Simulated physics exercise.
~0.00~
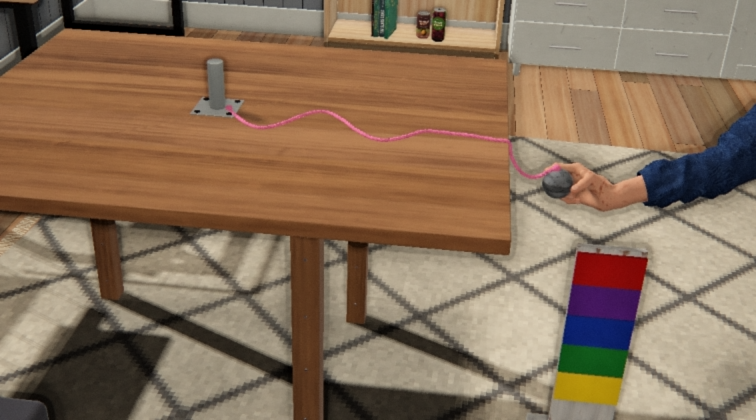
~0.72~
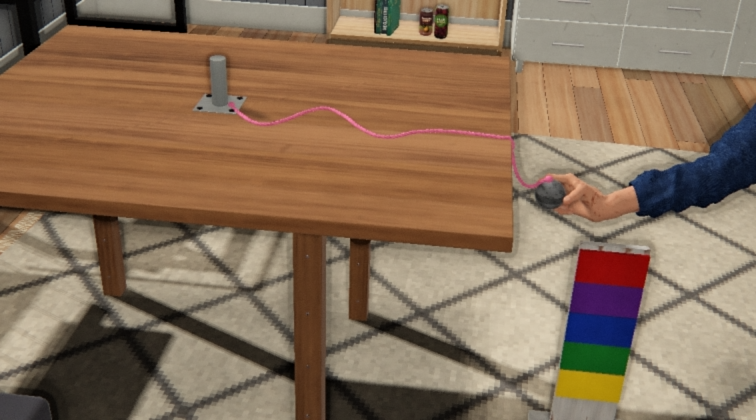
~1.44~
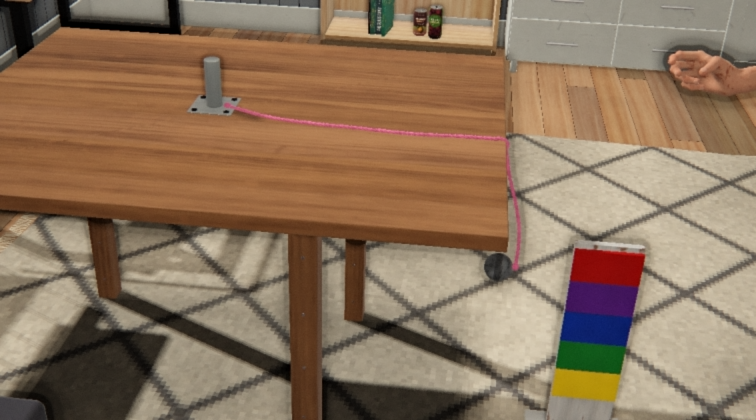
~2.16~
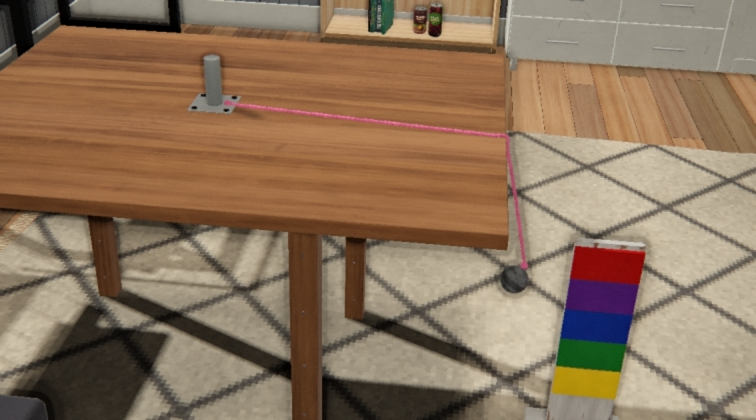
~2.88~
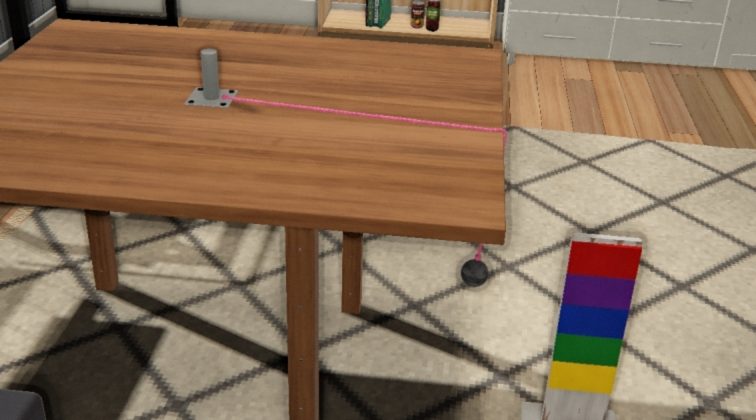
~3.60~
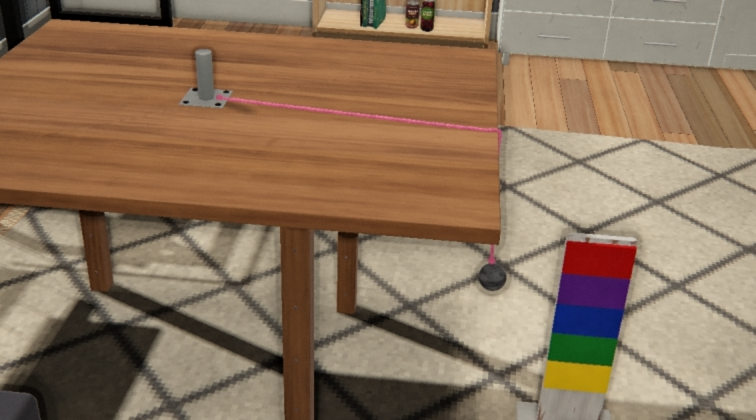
A grey ball on a pink cord was held past the edge of a wooden table, then the hand let go and drew back. The ball dropped, swung a little left and right, and ended up hanging level with the board's purple band.
